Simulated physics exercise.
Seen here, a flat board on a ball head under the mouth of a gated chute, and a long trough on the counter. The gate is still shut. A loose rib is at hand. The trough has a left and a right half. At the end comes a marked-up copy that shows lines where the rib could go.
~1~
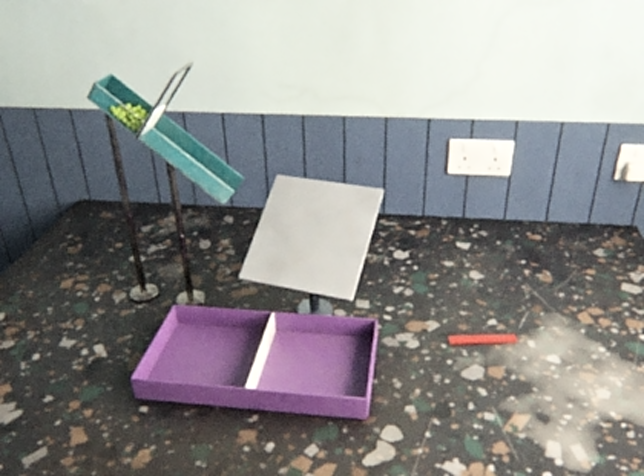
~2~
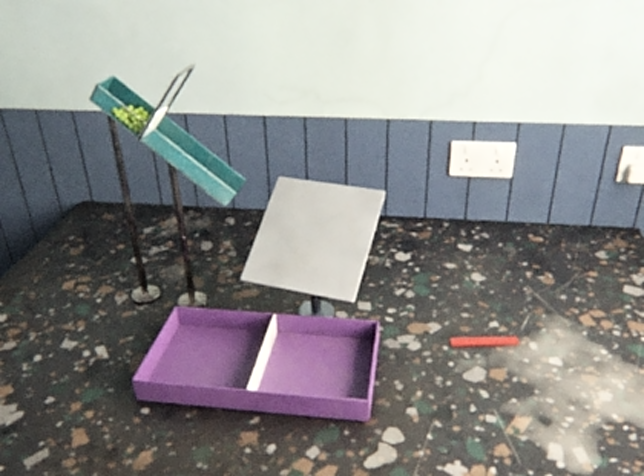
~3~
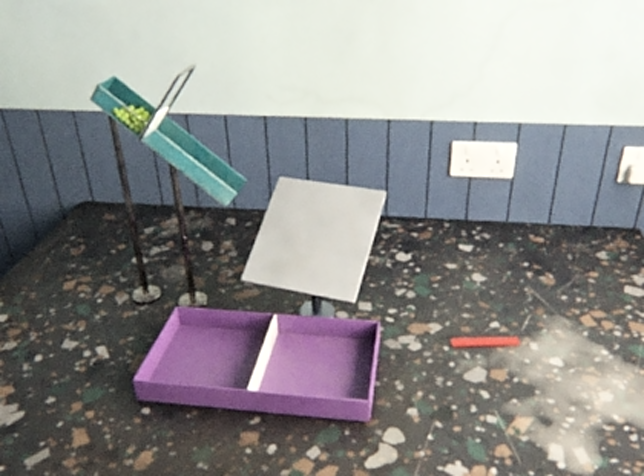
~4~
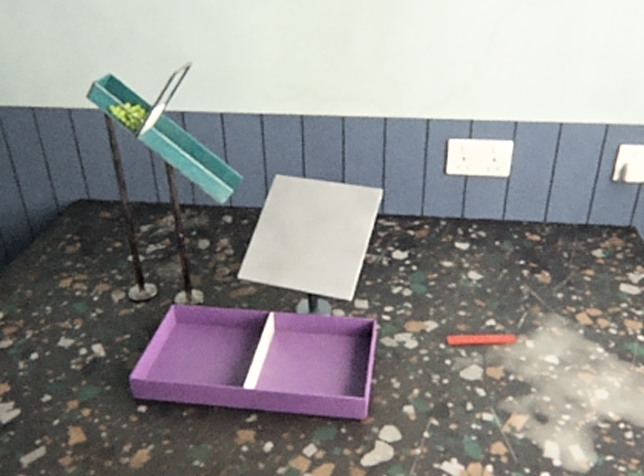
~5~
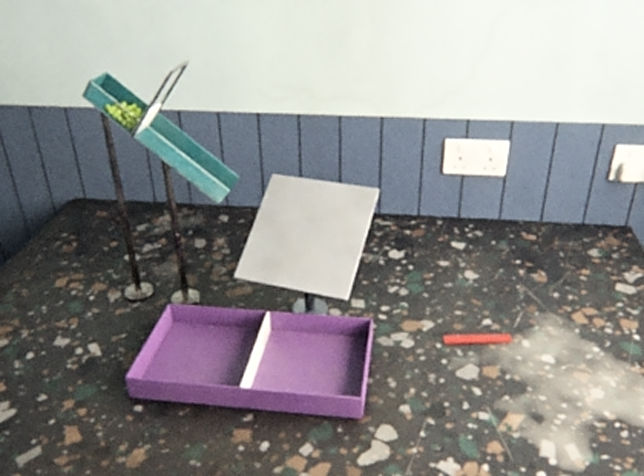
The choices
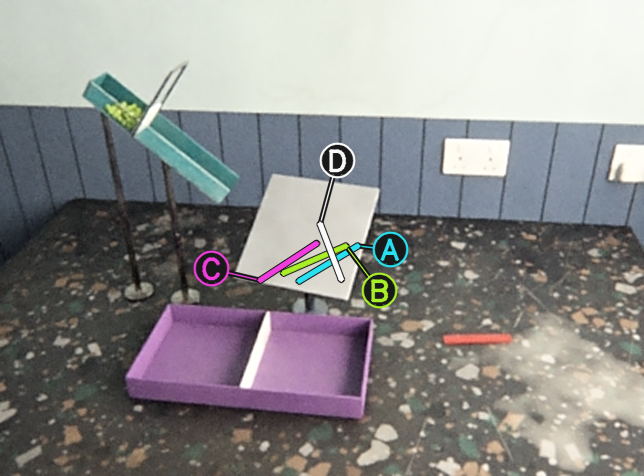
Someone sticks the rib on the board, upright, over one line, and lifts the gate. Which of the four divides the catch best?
Use line B.
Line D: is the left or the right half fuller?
Right.
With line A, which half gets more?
Right.
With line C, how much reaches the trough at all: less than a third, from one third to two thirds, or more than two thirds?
More than two thirds.
On the marked copy, line A from (357, 245) to (299, 281); line B from (345, 245) to (283, 273); line C from (316, 243) to (260, 280); line D from (320, 224) to (341, 279).
For line A, of what is caught, a small share in the left half, the bulk in the right.
For line B, of what is caught, close to two thirds in the left half, close to a third in the right.
For line C, of what is caught, the bulk in the left half, a small share in the right.
For line D, of what is caught, a small share in the left half, all but a few in the right.
